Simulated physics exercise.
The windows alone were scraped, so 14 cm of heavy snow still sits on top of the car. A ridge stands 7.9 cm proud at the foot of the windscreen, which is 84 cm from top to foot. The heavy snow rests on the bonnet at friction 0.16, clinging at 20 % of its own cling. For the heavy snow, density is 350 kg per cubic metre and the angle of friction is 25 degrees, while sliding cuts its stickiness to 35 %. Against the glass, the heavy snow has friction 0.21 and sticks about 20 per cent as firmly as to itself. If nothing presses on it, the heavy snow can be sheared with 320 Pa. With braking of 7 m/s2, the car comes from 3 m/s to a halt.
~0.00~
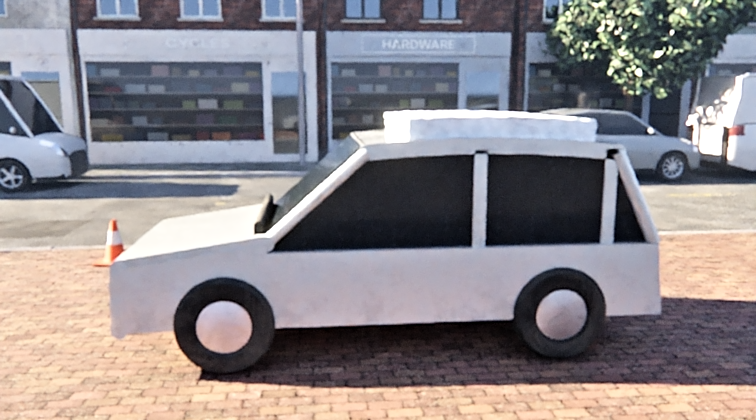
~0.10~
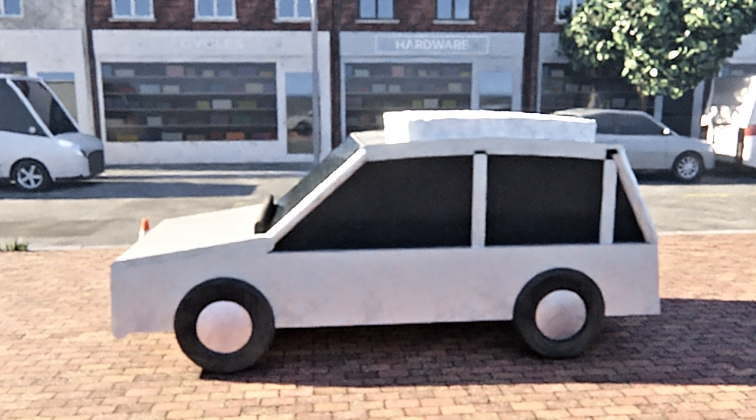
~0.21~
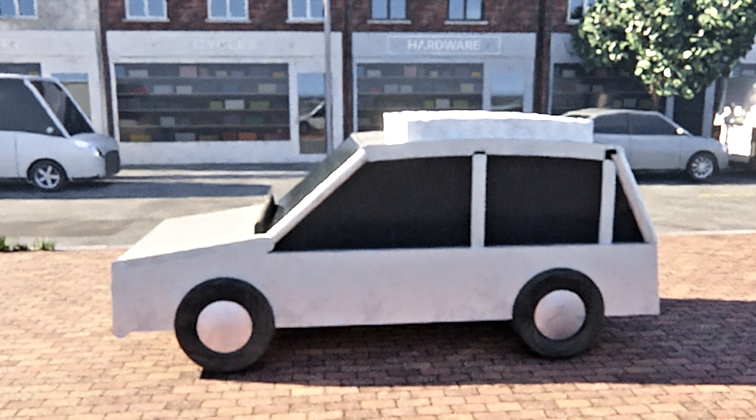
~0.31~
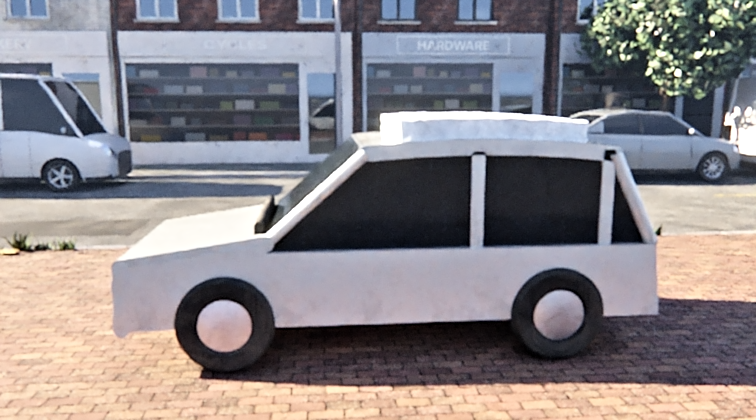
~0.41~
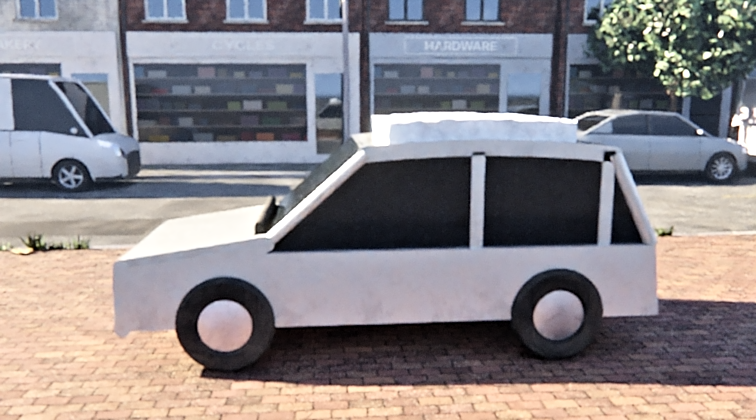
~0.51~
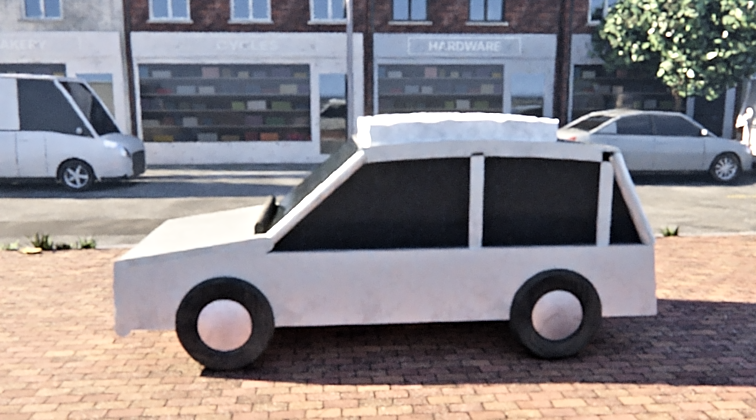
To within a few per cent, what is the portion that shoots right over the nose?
6 %.
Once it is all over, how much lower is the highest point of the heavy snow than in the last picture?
Some 0 cm.
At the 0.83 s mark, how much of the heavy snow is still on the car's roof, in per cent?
It comes to around 70 percent.
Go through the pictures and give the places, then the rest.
The first picture shows foremost bit of the heavy snow at (408, 128).
The second picture shows foremost bit of the heavy snow at (407, 124).
The third picture shows foremost bit of the heavy snow at (406, 125), its middle shifted 5 mm.
The fourth picture shows foremost bit of the heavy snow at (400, 125), its middle shifted 3.5 cm.
The fifth picture shows foremost bit of the heavy snow at (388, 129), its middle shifted 11 cm.
The sixth picture shows foremost bit of the heavy snow at (369, 129), its middle shifted 23 cm.
After 0.83 s, 70 % of the snow is on the roof, 30 % on the glass, none on the bonnet and none has gone off the nose.
After 1.19 s, 50 % of the snow is on the roof, 36 % on the glass, 14 % on the bonnet and none has gone off the nose.
After 1.56 s, 47 % of the snow is on the roof, 23 % on the glass, 30 % on the bonnet and 1 % has gone off the nose.
After 1.93 s, 47 % of the snow is on the roof, 20 % on the glass, 27 % on the bonnet and 6 % has gone off the nose.
After 2.40 s, 47 % of the snow is on the roof, 20 % on the glass, 27 % on the bonnet and 6 % has gone off the nose.
